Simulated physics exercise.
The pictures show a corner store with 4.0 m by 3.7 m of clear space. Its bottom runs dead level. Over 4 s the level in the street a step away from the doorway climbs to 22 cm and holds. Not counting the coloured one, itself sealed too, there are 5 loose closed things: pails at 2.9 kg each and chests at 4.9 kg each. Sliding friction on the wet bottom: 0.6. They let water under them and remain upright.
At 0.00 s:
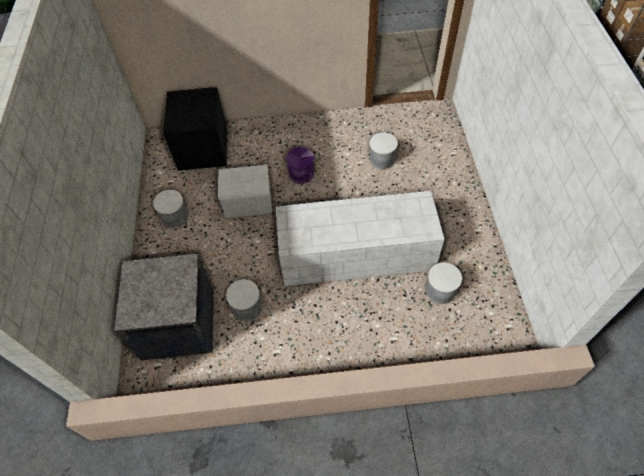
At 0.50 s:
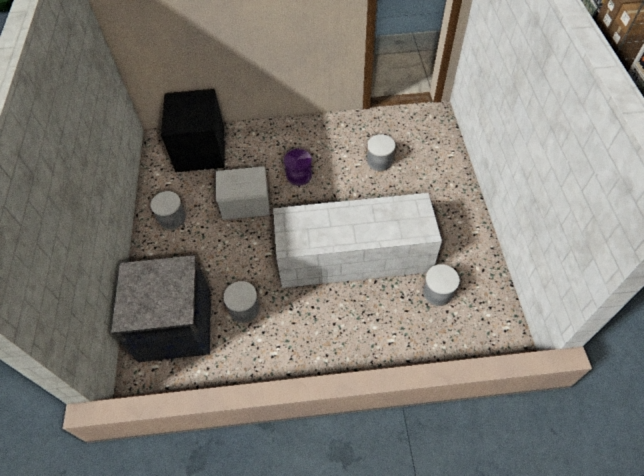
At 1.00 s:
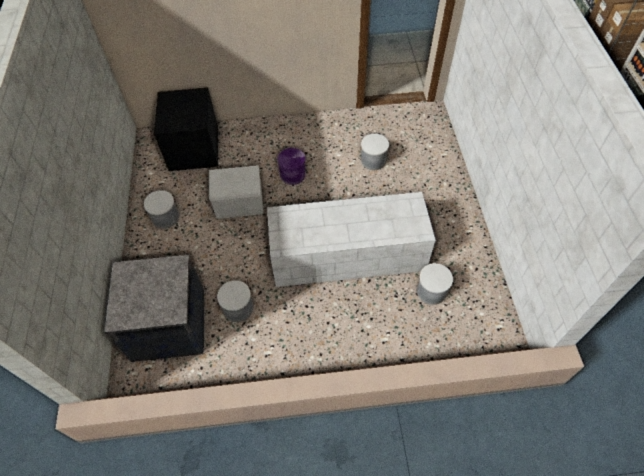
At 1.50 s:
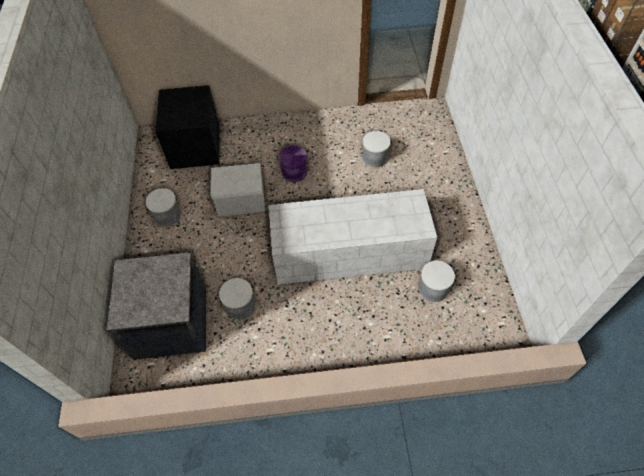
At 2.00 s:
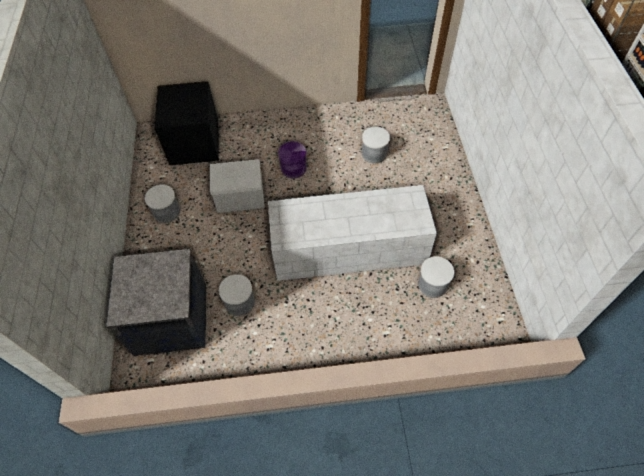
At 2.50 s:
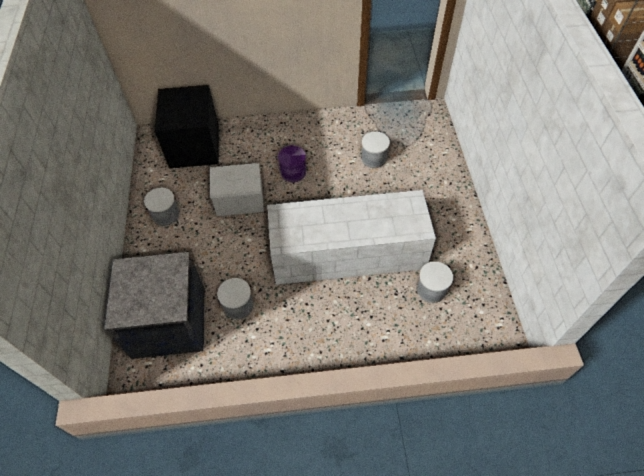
In a small walled store, objects stay still as water appears near the doorway.
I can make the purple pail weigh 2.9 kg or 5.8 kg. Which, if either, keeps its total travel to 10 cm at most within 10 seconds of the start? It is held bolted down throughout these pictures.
Answer: Only 5.8 kg suffices.
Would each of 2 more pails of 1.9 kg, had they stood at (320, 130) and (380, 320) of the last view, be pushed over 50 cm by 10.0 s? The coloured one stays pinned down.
Below the mark, then above the mark.
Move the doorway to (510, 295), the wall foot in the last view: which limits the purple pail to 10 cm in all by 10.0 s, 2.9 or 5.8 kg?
Under that setup, the heavy option is needed.
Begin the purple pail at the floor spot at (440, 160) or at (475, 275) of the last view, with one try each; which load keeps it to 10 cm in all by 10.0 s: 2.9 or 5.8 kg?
In that order: Neither holds; neither holds.
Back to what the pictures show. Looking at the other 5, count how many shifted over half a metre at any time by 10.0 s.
4.
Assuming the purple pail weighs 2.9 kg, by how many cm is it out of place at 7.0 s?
I'd put it at about 0 cm.
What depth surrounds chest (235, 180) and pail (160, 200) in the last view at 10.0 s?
Depth approx. 7 cm / 9 cm.
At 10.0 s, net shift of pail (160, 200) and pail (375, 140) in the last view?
First 30 cm, then 300 cm.
After 3.5 s the purple pail would be 0 cm from its start with 2.9 kg and 0 cm from its start with 5.8 kg; 0 cm of water round it then.
After 4.5 s the purple pail would be 0 cm from its start with 2.9 kg and 0 cm from its start with 5.8 kg; 2 cm of water round it then.
After 7.0 s the purple pail would be 0 cm from its start with 2.9 kg and 0 cm from its start with 5.8 kg; 3 cm of water round it then.
After 10.0 s the purple pail would be 24 cm from its start with 2.9 kg and 0 cm from its start with 5.8 kg; 4 cm of water round it then.
